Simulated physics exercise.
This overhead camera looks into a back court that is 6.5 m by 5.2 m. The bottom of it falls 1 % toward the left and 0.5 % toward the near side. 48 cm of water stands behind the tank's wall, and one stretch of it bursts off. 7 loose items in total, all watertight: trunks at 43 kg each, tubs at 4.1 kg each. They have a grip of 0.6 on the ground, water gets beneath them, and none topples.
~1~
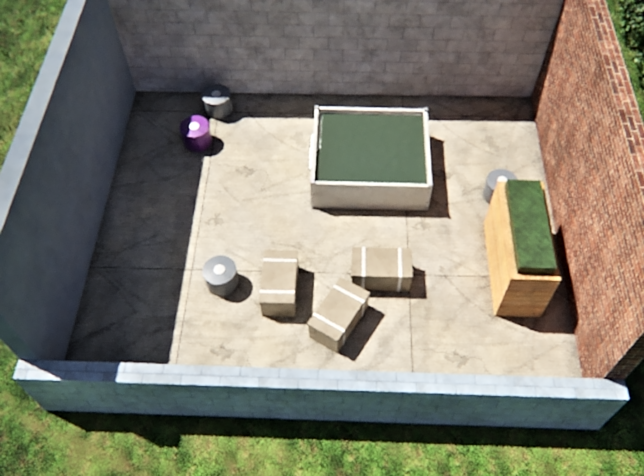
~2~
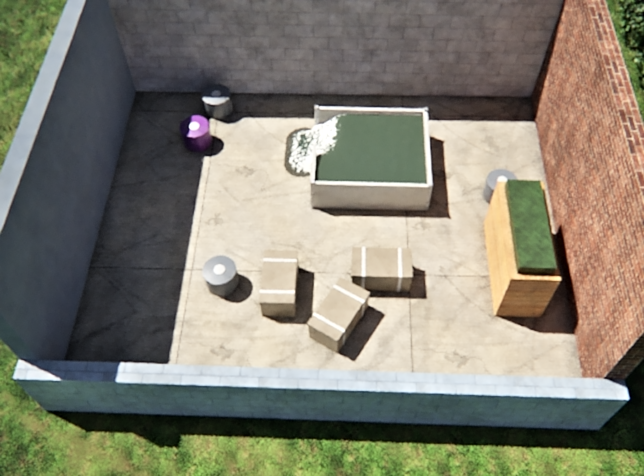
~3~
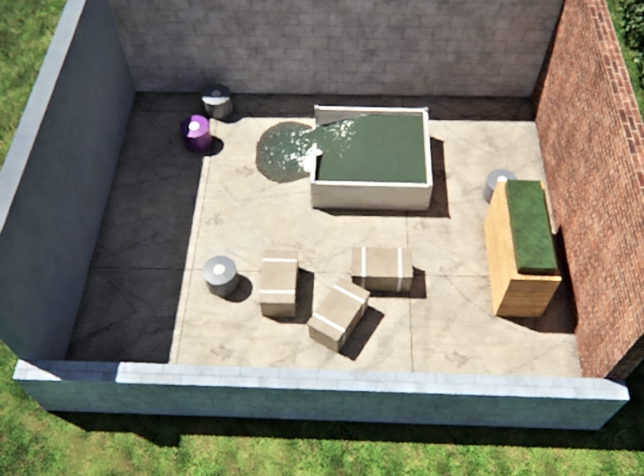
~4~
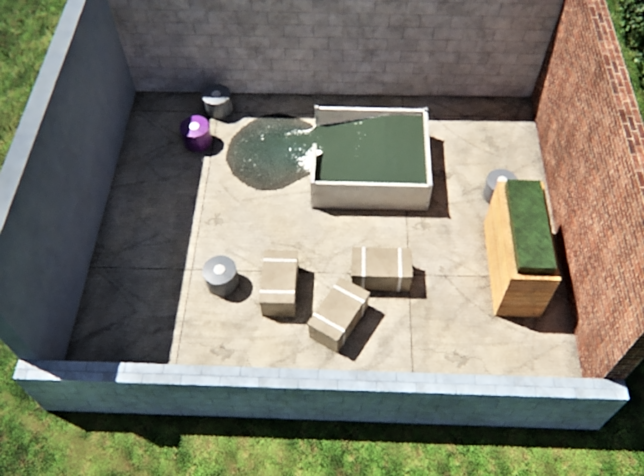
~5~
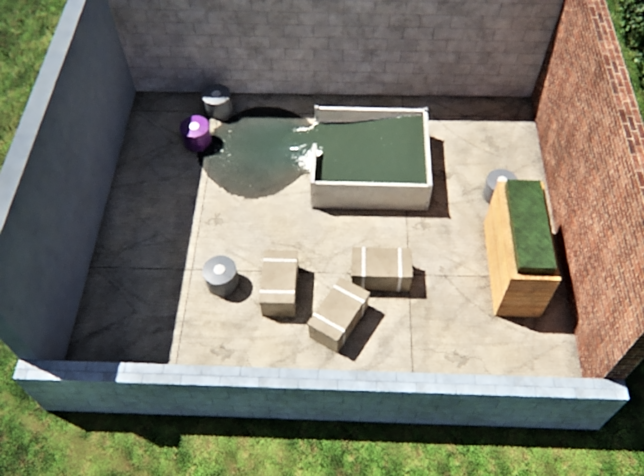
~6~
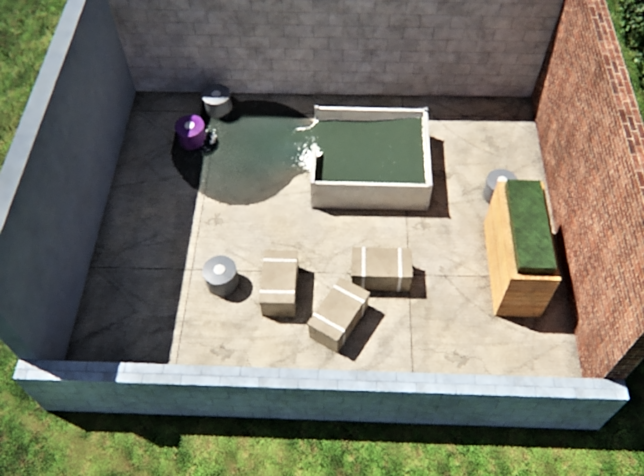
Dark green water pouring from a gap in a raised tank, spreading left across a walled court and nudging a purple tub.
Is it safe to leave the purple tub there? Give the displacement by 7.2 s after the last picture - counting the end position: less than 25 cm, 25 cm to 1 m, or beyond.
Well, as for the purple tub, it gets moved a long way.
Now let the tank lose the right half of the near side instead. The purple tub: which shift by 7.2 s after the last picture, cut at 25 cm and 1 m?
Result: Purple tub essentially stationary.
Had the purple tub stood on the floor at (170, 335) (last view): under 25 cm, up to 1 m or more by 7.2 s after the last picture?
As it turns out, it is swept away.
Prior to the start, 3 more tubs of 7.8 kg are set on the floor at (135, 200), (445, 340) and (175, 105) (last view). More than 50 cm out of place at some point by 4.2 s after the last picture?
Beyond it, within it, beyond it.
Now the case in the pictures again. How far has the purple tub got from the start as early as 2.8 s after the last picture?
Shift: About 100 cm.
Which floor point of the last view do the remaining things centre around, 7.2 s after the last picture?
Centre of the remaining things: Roughly (322, 293).
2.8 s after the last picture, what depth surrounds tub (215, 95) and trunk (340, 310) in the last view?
Close to 12 and 0 centimetres.
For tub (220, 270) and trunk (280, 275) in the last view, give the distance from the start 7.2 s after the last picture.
In that order: 30 cm, 0 cm.
Then, 0.9 s after the last picture the purple tub is near (133, 117), 1.0 m from its start, afloat; 2 afloat.
Then, 2.8 s after the last picture the purple tub is near (146, 162), 1.0 m from its start, afloat; 2 afloat.
Then, 4.8 s after the last picture the purple tub is near (140, 317), 3.3 m from its start, afloat; 2 afloat.
Then, 7.2 s after the last picture the purple tub is near (245, 354), 3.9 m from its start, afloat; 3 afloat.
